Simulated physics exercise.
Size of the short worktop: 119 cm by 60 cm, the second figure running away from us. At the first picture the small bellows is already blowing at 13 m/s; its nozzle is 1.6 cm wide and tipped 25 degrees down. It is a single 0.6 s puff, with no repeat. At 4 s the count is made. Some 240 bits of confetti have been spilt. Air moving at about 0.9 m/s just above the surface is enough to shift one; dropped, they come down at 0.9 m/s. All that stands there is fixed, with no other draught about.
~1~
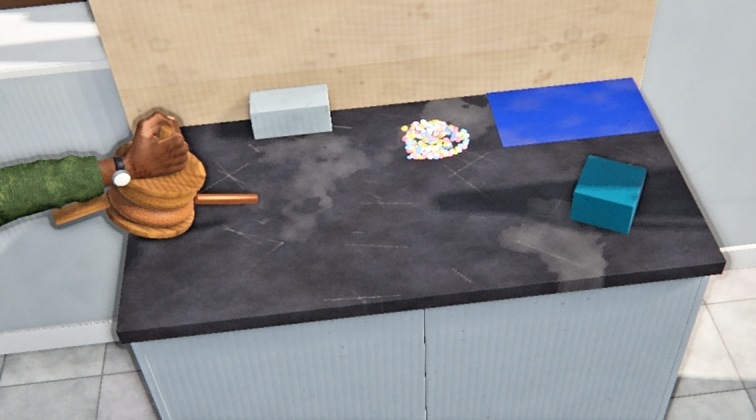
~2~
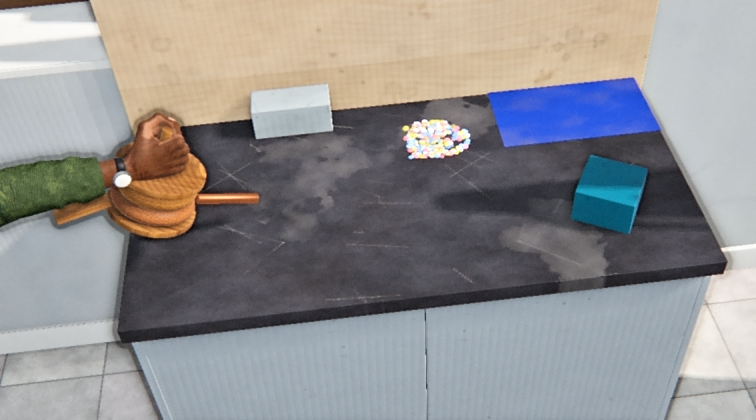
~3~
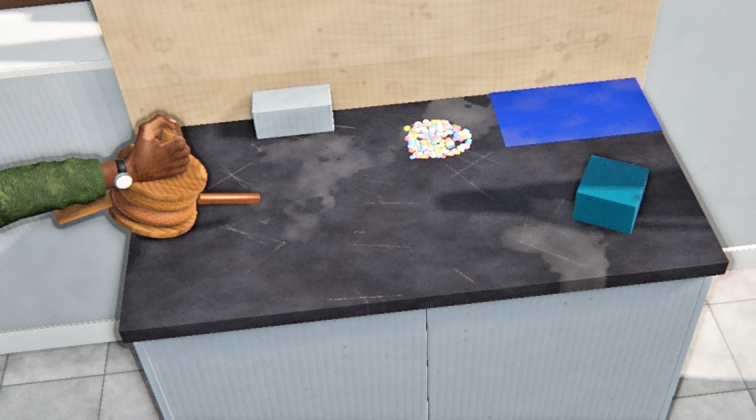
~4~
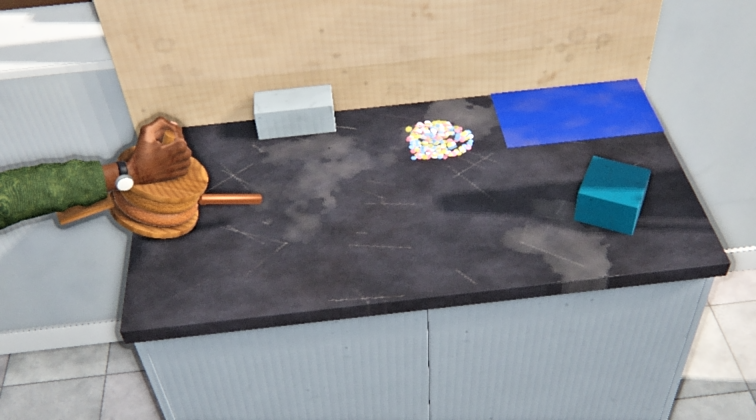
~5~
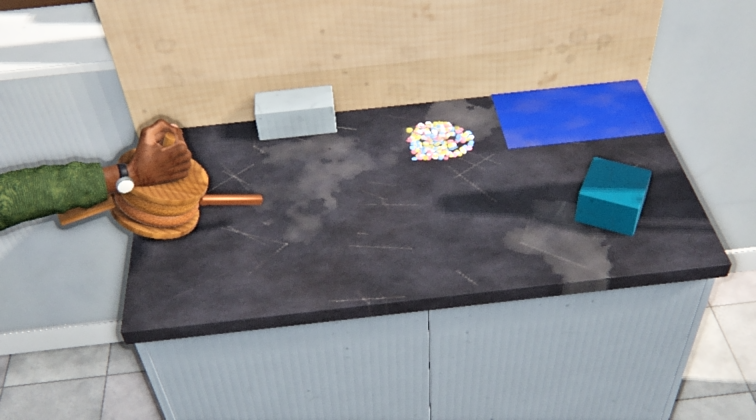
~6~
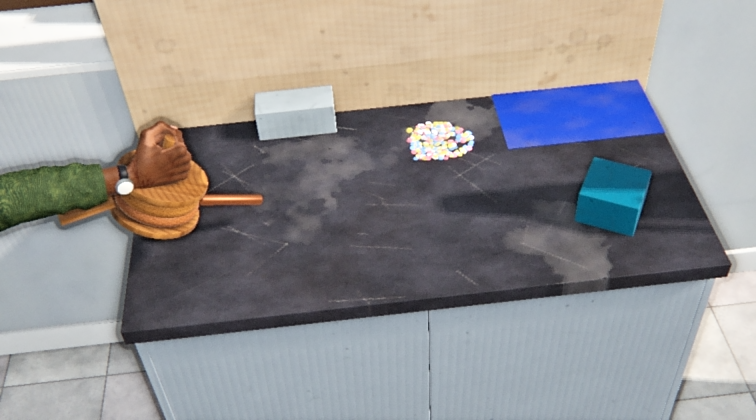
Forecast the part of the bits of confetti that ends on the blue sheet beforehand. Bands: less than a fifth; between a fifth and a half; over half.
Above half.
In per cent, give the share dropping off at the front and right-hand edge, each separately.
Roughly 0 per cent at the front edge and 30 per cent at the right-hand edge.
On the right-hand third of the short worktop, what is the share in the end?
I'd put it at about 70 percent.
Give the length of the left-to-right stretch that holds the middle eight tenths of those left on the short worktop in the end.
30 cm, give or take.
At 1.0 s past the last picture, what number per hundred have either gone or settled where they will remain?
Roughly 30 per cent of them.
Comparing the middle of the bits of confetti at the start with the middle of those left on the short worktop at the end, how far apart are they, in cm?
About 40 centimetres.
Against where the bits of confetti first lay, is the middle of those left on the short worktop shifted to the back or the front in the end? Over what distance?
It ends behind its start, some 15 cm.
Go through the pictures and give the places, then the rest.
In the first frame, the middle of the bits of confetti is near (430, 140), none has stirred yet and the mouth of the small bellows is at (256, 199).
In the second frame, the middle of the bits of confetti is near (432, 139), none has stirred yet and the blue sheet is centred on (572, 111).
In the third frame, the middle of the bits of confetti is near (433, 139), none has stirred yet, the top of a block is at (291, 98) and the top of a block is at (613, 180).
In the fourth frame, the middle of the bits of confetti is near (434, 139) and none has stirred yet.
In the fifth frame, the middle of the bits of confetti is near (435, 140) and none has stirred yet.
In the sixth frame, the middle of the bits of confetti is near (435, 140) and none has stirred yet.
Then, 0.6 s after the last picture the count stands so, 95 % are on the blue sheet; the middle of those left on the top is near (548, 96).
Then, 1.0 s after the last picture the count stands so, 80 % are on the blue sheet; the middle of those left on the top is near (580, 88).
Then, 2.0 s after the last picture the count stands so, 70 % are on the blue sheet; the middle of those left on the top is near (577, 88).
Then, 3.8 s after the last picture, at the end, 70 % are on the blue sheet; the middle of those left on the top is near (577, 88).
